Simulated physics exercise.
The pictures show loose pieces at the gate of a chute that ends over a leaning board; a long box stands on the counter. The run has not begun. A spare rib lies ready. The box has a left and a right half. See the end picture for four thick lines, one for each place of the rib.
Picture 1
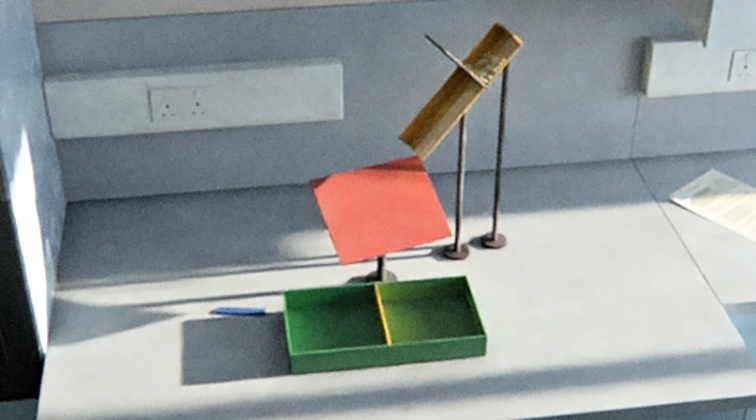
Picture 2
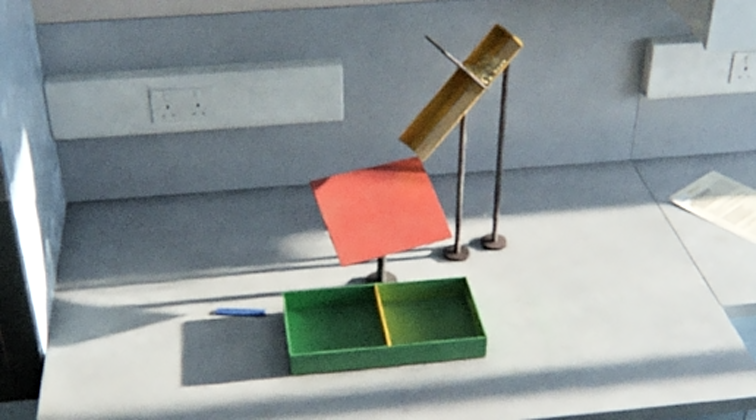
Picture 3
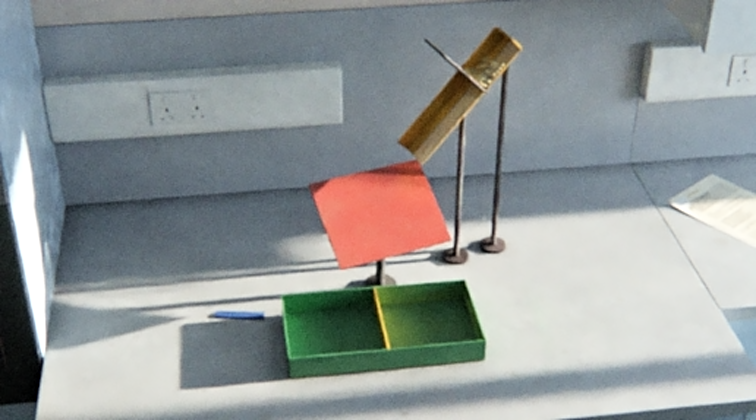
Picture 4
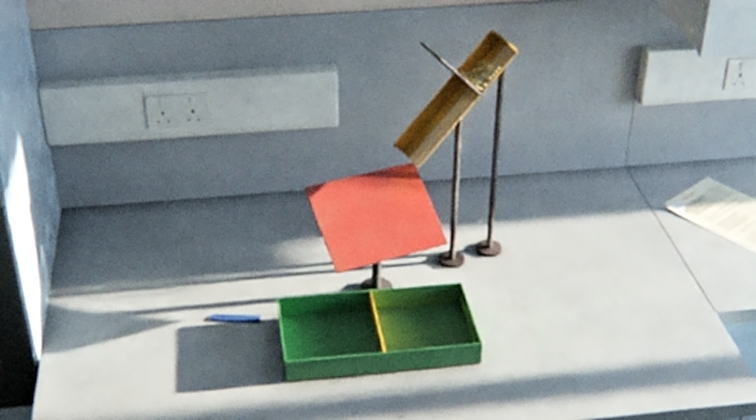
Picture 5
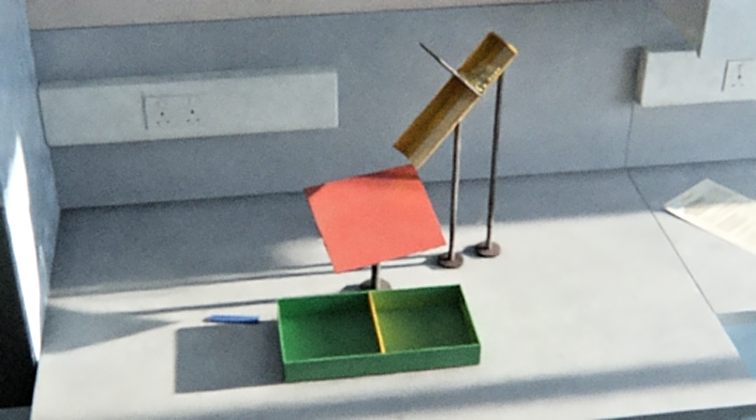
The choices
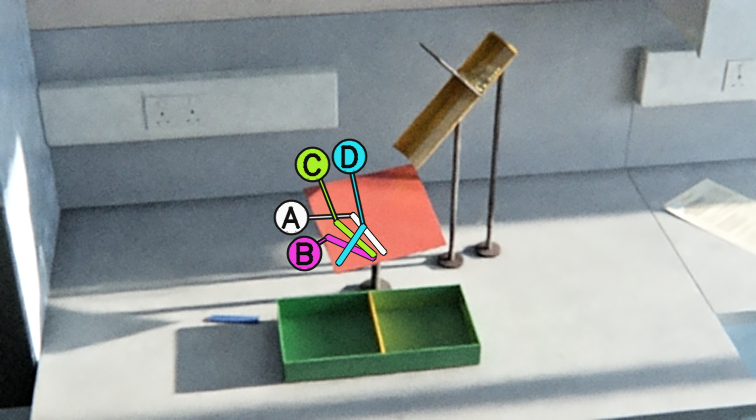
Only the camera moves, drifting very slightly so that the whole view shifts a touch left and down, while every object stays still on a pale grey counter seen from above and in front. A tan chute on two dark rods slopes down leftward above a tilted red board on a short stand. In front sits a green box with a yellow divider, a blue strip to its left, sockets behind and paper at right.
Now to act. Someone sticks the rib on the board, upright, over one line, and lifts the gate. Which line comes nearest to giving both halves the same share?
Best: D.
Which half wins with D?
The left half.
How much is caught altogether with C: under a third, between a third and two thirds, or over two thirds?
It is over two thirds.
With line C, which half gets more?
Right.
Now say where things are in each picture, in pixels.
Load behind the gate near (482, 70), soya beans; lip of the chute near (416, 153), sloping fairly steeply, in the first frame.
Middle of the board near (382, 209), tilted fairly steeply; middle of its low edge near (399, 251); of its high edge near (365, 168), in the second frame.
Front corners of the box near (290, 358) and (486, 340); front end of its middle wall near (389, 349), in the third frame.
Middle of the load near (478, 78); lip near (411, 160), in the fourth frame.
Middle of the load near (477, 79); lip near (410, 161), in the fifth frame.
On the marked copy, line A from (353, 215) to (383, 252); line B from (328, 237) to (372, 257); line C from (337, 222) to (373, 254); line D from (363, 226) to (338, 262).
With A, of what is caught, close to a quarter in the left half, the bulk in the right.
With B, of what is caught, a small share in the left half, the bulk in the right.
With C, of what is caught, close to a quarter in the left half, the bulk in the right.
With D, of what is caught, close to two thirds in the left half, close to a third in the right.
